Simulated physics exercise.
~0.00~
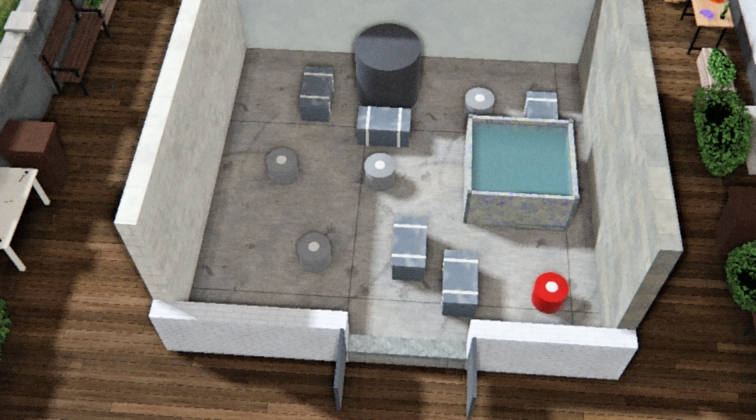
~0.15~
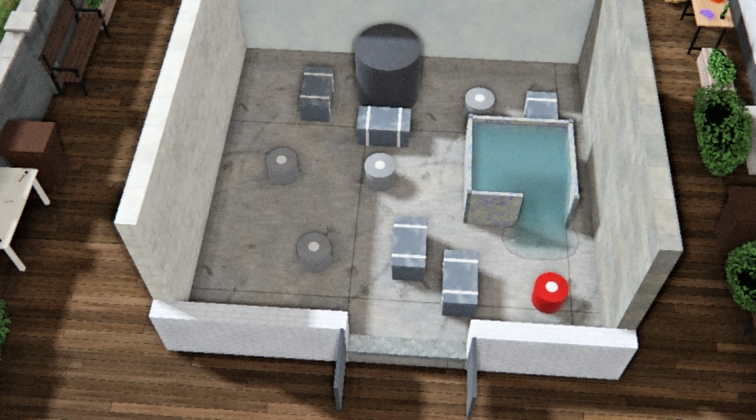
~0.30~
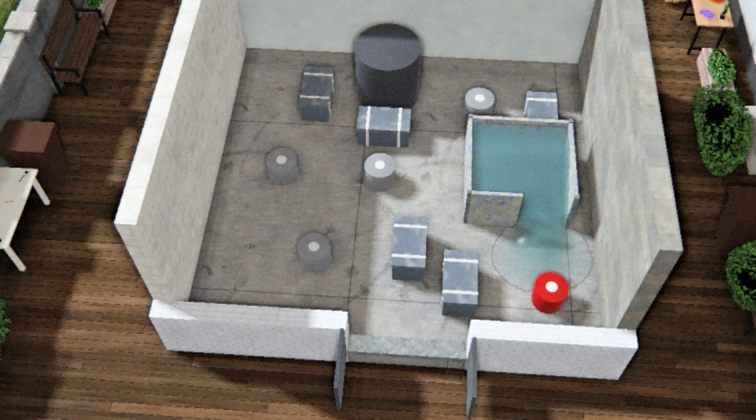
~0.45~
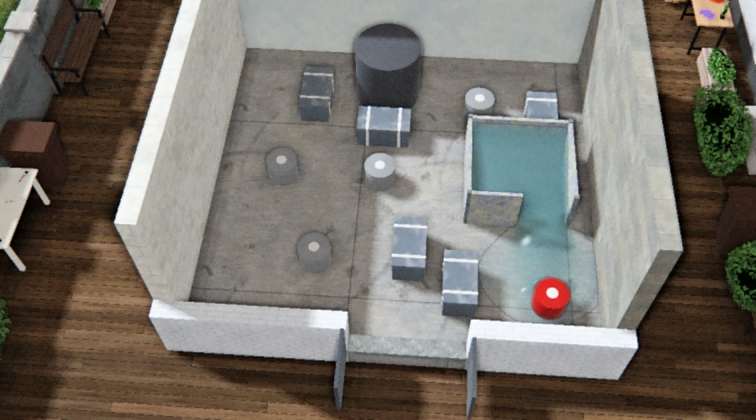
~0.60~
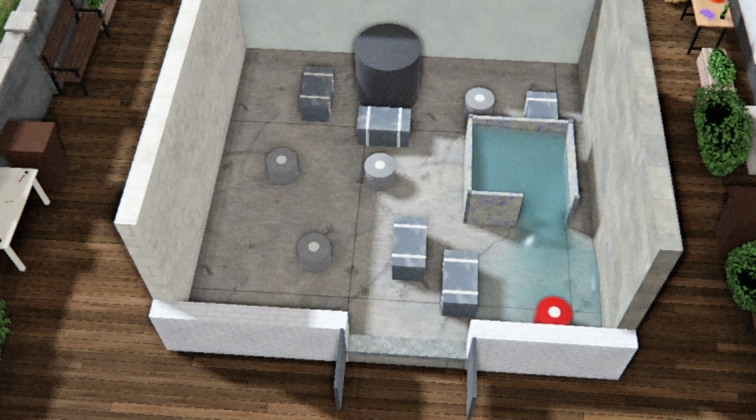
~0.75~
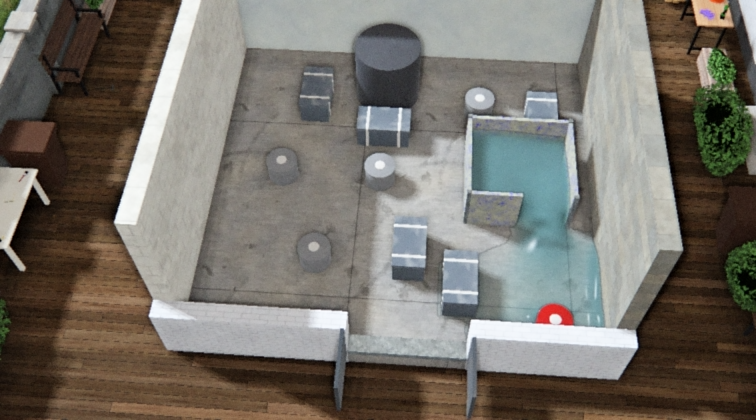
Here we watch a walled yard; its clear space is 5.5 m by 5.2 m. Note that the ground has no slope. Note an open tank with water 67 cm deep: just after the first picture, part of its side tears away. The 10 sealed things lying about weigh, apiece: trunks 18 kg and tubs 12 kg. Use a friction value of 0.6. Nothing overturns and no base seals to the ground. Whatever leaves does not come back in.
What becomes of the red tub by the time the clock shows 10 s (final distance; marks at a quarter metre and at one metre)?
It finishes a long distance off.
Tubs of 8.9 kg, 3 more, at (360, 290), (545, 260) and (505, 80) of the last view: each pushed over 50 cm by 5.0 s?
Listed order gives above the limit, above the limit, within the limit.
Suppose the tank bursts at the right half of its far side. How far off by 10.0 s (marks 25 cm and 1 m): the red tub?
Had it gone that way, the red tub would sit tight.
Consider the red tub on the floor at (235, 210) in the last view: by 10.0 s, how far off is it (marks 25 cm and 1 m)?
Short answer: It drifts a great distance.
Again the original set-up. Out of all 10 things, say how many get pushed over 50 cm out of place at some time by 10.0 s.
My count gives 4.
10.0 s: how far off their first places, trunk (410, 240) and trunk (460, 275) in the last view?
First 150 cm, then 150 cm.
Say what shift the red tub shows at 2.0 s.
About 60 cm.
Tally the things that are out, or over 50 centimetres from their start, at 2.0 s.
The number by then is 1.
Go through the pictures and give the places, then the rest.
The red tub at (552, 287) rests on the ground; water covers 1.9 m2; 0 of 10 have shifted, in the first picture.
The red tub at (552, 287) rests on the ground; water covers 2.3 m2; 0 of 10 have shifted, in the second picture.
The red tub at (552, 287) rests on the ground; water covers 3.0 m2; 0 of 10 have shifted, in the third picture.
The red tub at (552, 293) rests on the ground, 9 cm from its start; 3.7 m2 under water; 1 of 10 have shifted, in the fourth picture.
The red tub at (554, 312), on the bottom, 37 cm from its start; 4.4 m2 under water; 1 of 10 have shifted, in the fifth picture.
The red tub at (555, 320), on the bottom, 48 cm from its start; 4.6 m2 under water; 1 of 10 have shifted, in the sixth picture.
After 2.0 s the red tub is near (509, 285), 0.6 m from its start, afloat; 0 of 10 are out; 1 afloat.
After 4.5 s the red tub is near (422, 223), 2.0 m from its start, aground; 0 of 10 are out; 0 afloat.
After 7.0 s the red tub is near (422, 223), 2.0 m from its start, aground; 0 of 10 are out; 0 afloat.
After 10.0 s the red tub is near (422, 223), 2.0 m from its start, aground; 0 of 10 are out; 0 afloat.
